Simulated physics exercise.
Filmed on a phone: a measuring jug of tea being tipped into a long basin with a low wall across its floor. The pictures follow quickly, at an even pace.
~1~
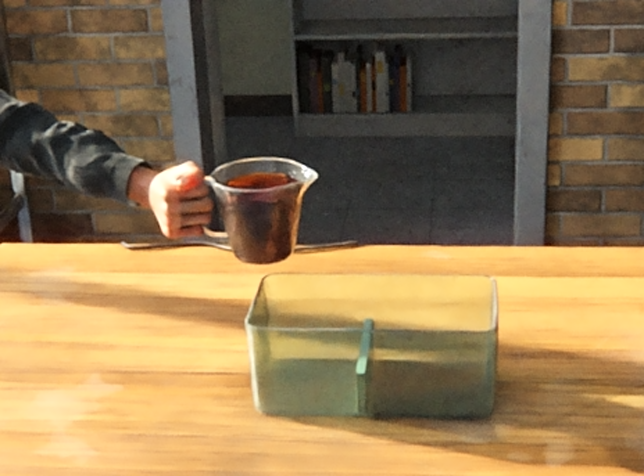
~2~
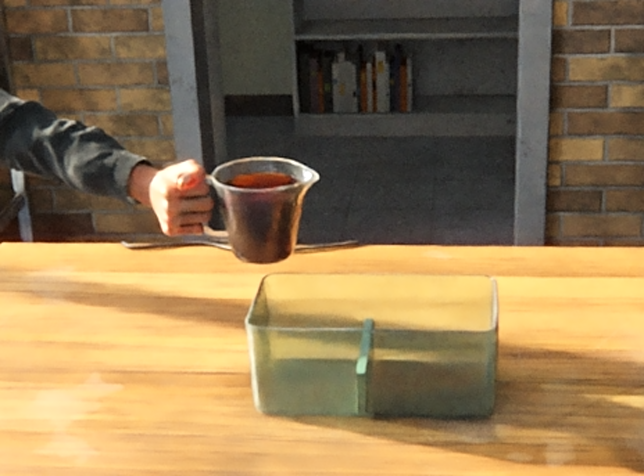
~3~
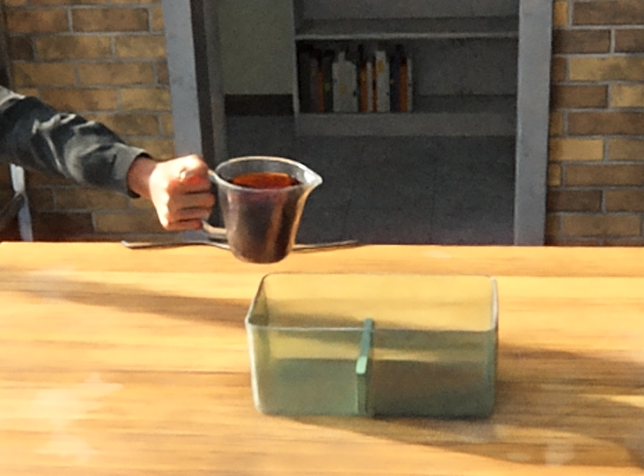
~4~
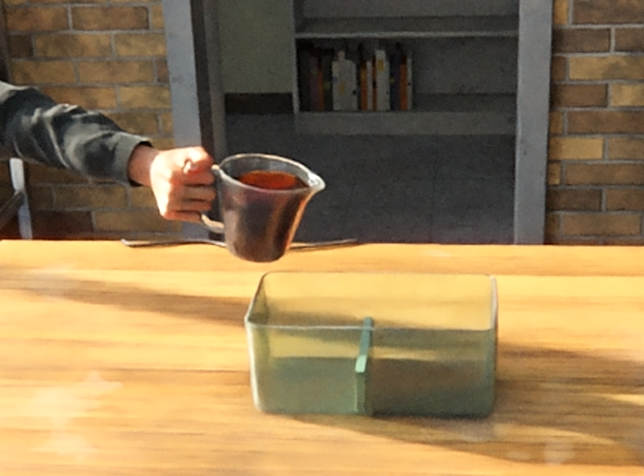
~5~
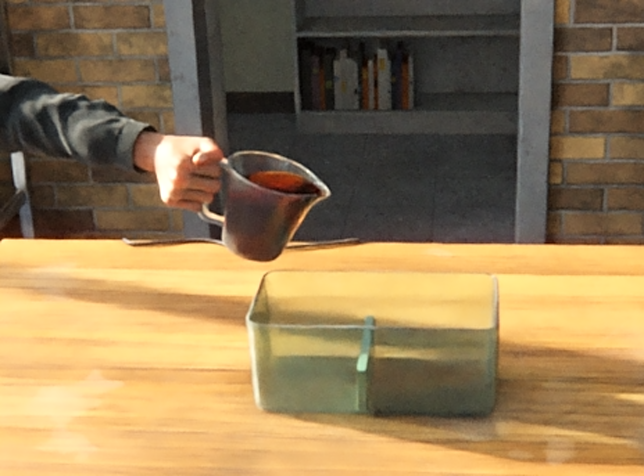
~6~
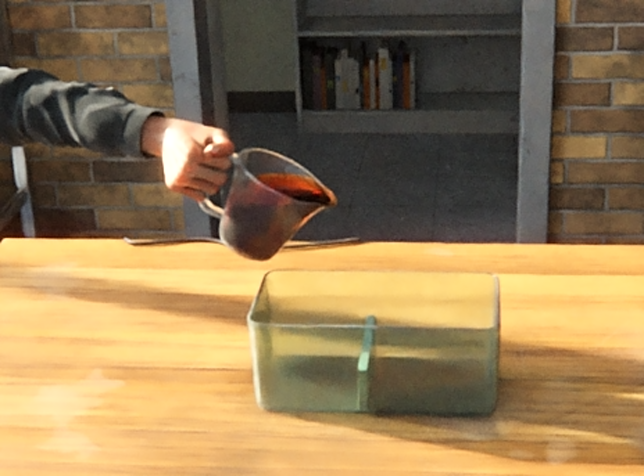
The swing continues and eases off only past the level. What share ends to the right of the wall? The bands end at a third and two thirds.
In the end from a third to two thirds is right of the wall.
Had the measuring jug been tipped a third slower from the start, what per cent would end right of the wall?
Roughly 60 in a hundred.
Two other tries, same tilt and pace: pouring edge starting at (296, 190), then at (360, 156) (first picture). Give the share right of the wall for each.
First some 10, then 95 per cent.
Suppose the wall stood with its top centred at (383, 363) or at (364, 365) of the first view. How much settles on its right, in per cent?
First some 25, then 65 per cent.
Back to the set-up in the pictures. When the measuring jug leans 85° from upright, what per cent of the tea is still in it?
Some 50 per cent.
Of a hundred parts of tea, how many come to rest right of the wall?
Some 50 per cent.
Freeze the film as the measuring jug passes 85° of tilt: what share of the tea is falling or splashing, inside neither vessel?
Some 25 per cent.
A moment on, the tilt is 85° and 48 per cent is still to pour, 4 is left of the wall and 25 right of it.
Next, the tilt is 102° and 7 per cent is still to pour, 39 is left of the wall and 47 right of it.
Then the tilt is 102° and 0 per cent is still to pour, 52 is left of the wall and 47 right of it.
Later the tilt is 102° and 0 per cent is still to pour, 52 is left of the wall and 48 right of it.
At rest 52 per cent lies left of the wall, 48 right of it and 0 outside.
